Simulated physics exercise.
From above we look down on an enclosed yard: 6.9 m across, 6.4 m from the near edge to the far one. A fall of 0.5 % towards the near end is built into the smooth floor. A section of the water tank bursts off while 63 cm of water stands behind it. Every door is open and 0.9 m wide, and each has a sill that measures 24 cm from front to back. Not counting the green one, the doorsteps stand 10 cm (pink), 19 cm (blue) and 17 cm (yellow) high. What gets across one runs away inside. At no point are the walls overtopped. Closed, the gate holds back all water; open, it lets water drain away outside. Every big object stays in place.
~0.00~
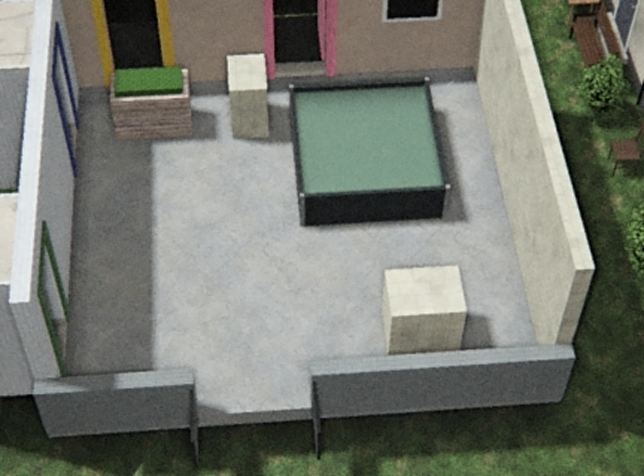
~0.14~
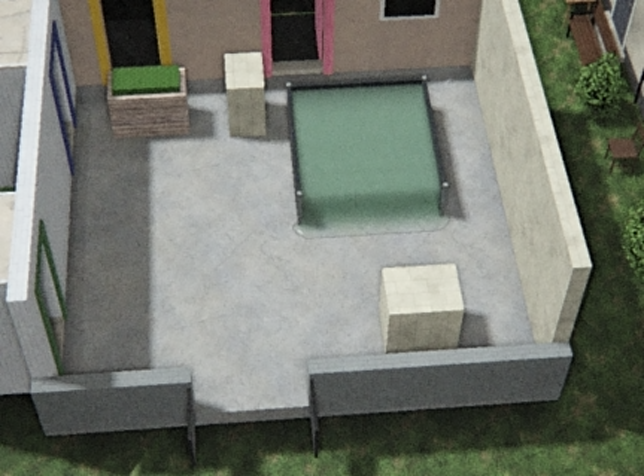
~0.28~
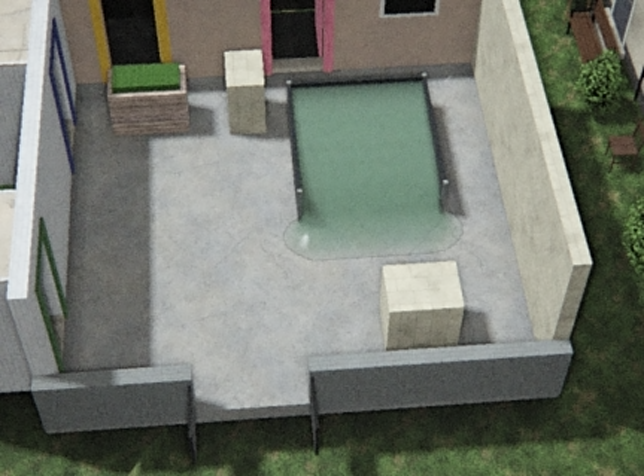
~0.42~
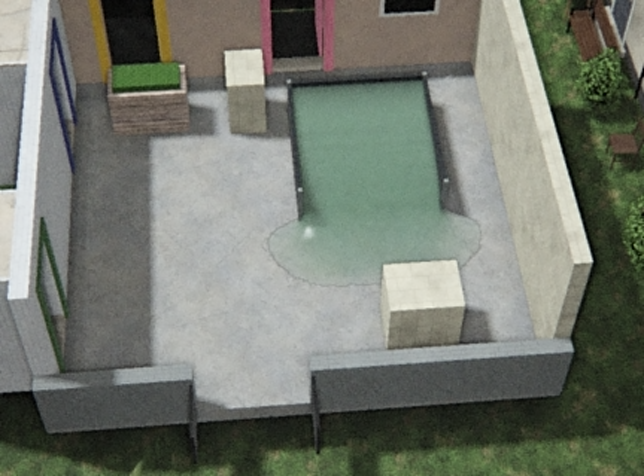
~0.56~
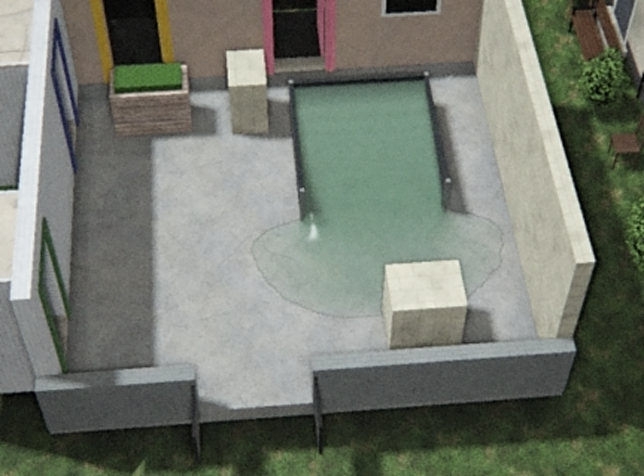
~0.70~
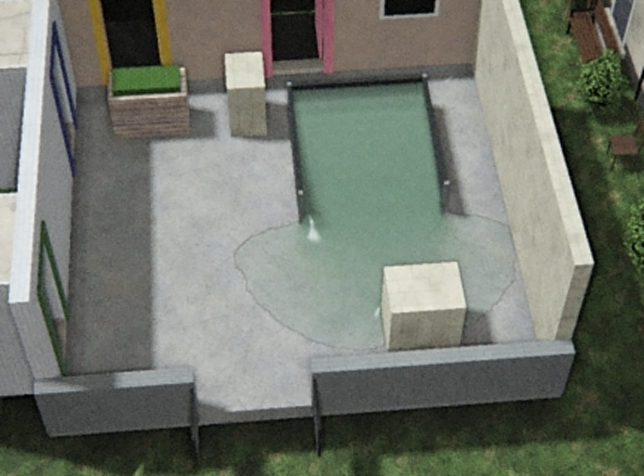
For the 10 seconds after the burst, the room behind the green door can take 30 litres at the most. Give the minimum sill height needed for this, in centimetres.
Roughly 14.5 centimetres.
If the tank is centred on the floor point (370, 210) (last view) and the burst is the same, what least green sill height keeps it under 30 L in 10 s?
Roughly 12.5 centimetres.
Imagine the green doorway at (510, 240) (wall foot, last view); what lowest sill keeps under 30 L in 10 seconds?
Minimum: Close to 10.5 cm.
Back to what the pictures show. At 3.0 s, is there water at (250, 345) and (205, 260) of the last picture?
Note: Point one reached; point two not yet reached.
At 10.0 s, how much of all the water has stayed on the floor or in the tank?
Close to 74 in a hundred.
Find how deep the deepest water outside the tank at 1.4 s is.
About 43 cm at most.
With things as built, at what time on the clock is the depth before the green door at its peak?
Peak: Close to 6.0 s.
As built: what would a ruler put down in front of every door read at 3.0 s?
Lab note, cm: Pink 0; green 0; blue 0; yellow 0.
After 1.4 s water covers 30 % of the floor, deepest (43 cm) near (393, 301); it has not reached the green door.
After 3.0 s water covers 40 % of the floor, deepest (37 cm) near (418, 382); it has not reached the green door.
After 10.0 s water covers 100 % of the floor, deepest (13 cm) near (205, 136); 8 cm at the green door, 48 litres in over its 13 cm sill.
At the green door as built, the water arrived by 3.5 s and peaked near 22 cm at 5.8 s.
With a sill of 12 cm, 60 litres would have come in within the 10 s; with 16.5 cm, 17 litres. So under 30 litres takes about 14.5 cm.
